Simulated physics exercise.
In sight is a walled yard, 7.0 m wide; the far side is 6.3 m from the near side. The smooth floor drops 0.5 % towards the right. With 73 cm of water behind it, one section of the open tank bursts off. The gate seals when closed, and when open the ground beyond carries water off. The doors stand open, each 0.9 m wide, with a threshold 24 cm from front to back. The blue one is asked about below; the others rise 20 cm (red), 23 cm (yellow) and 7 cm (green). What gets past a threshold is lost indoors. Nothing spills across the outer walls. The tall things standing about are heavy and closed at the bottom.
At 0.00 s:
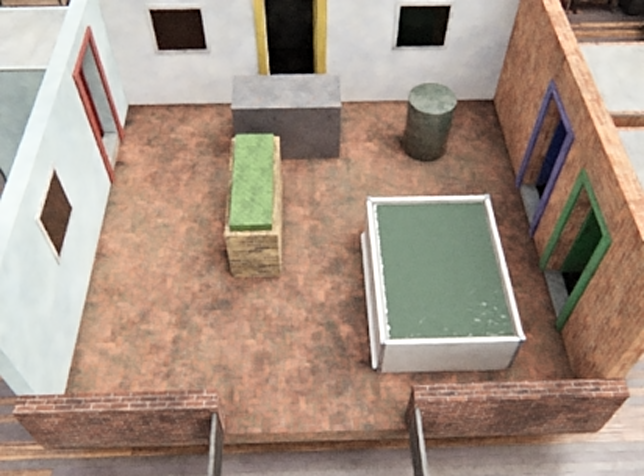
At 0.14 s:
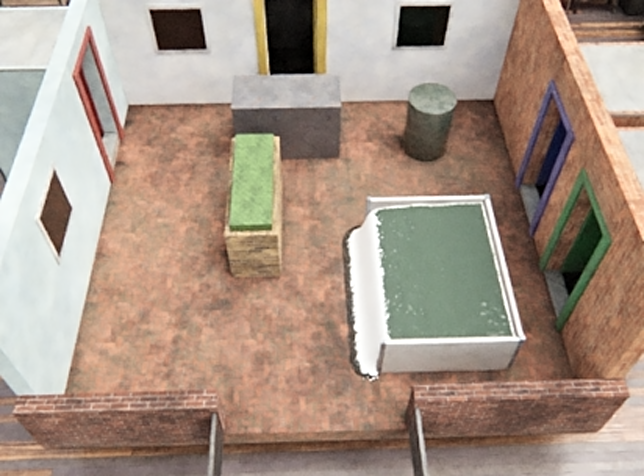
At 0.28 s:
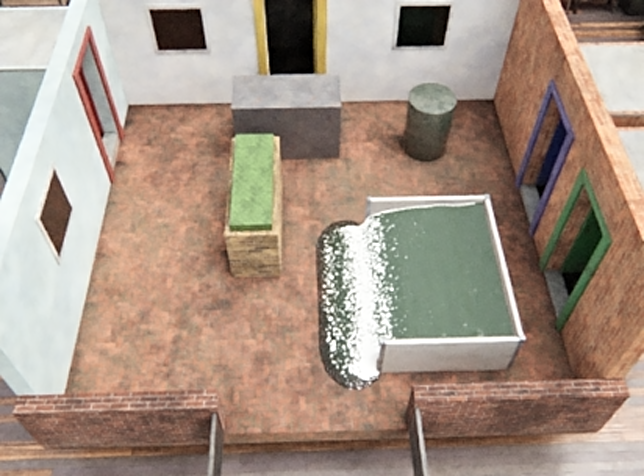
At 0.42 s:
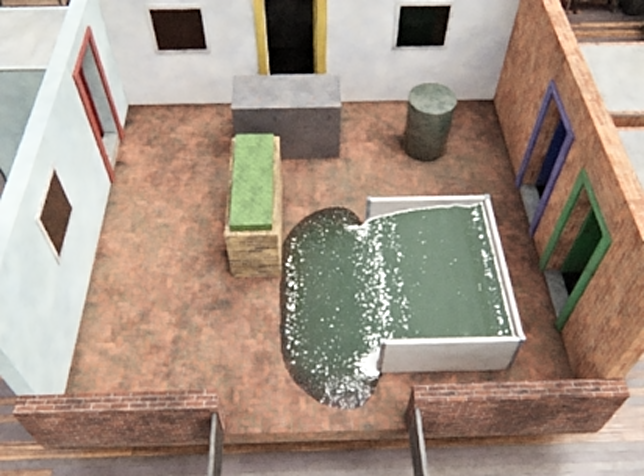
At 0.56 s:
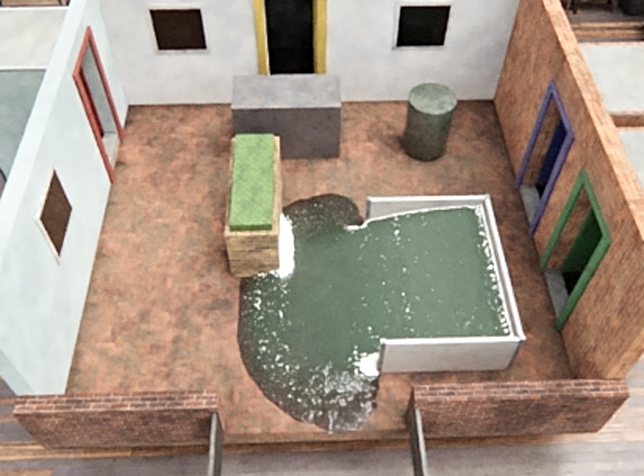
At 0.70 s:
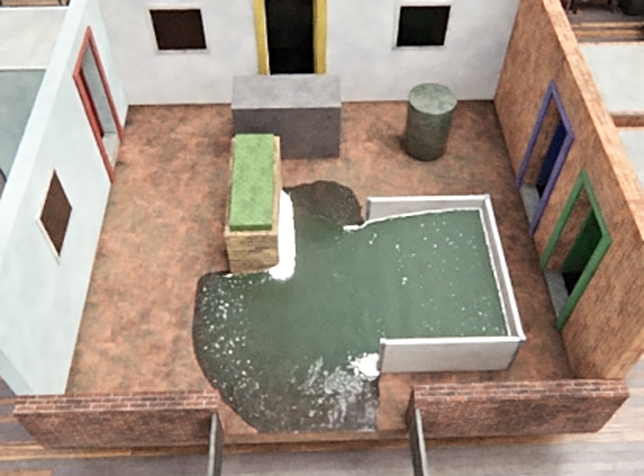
The clip opens on a walled yard with an open tank of still green water, a grass-topped block and a cylinder. The tank's left side gives way and water pours out in white foam, then spreads left across the brick-coloured floor, washing against the block and reaching the near wall's opening.
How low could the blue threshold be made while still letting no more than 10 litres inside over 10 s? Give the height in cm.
It would have to be roughly 8 cm high.
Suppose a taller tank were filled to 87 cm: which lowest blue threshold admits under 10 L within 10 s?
About 10.5 cm.
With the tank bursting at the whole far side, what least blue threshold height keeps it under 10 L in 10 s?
Some 13.0 cm.
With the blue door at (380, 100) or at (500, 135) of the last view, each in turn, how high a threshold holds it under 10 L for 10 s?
Roughly 8.5 and 11.0 cm.
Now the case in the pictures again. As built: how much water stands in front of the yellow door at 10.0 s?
Some 6.0 cm.
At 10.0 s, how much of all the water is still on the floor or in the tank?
Roughly 80 in a hundred.
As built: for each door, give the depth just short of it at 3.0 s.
In cm: Red 4, yellow 0, green 0, blue 0.
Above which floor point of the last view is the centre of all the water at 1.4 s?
Near (337, 297).
After 1.4 s water covers 35 % of the floor, deepest (44 cm) near (291, 261); it has not reached the blue door.
After 3.0 s water covers 60 % of the floor, deepest (34 cm) near (156, 418); it has not reached the blue door.
After 10.0 s water covers 95 % of the floor, deepest (14 cm) near (455, 222); 10 cm at the blue door, 0 litres in over its 13 cm threshold.
At the blue door as built, the water arrived by 3.4 s and peaked near 12 cm at 9.6 s.
Run again over the same 10 s with other heights there, 18 litres in over 7 cm, 3 litres over 9.5 cm. The limit of 10 litres is kept from about 8 cm up.
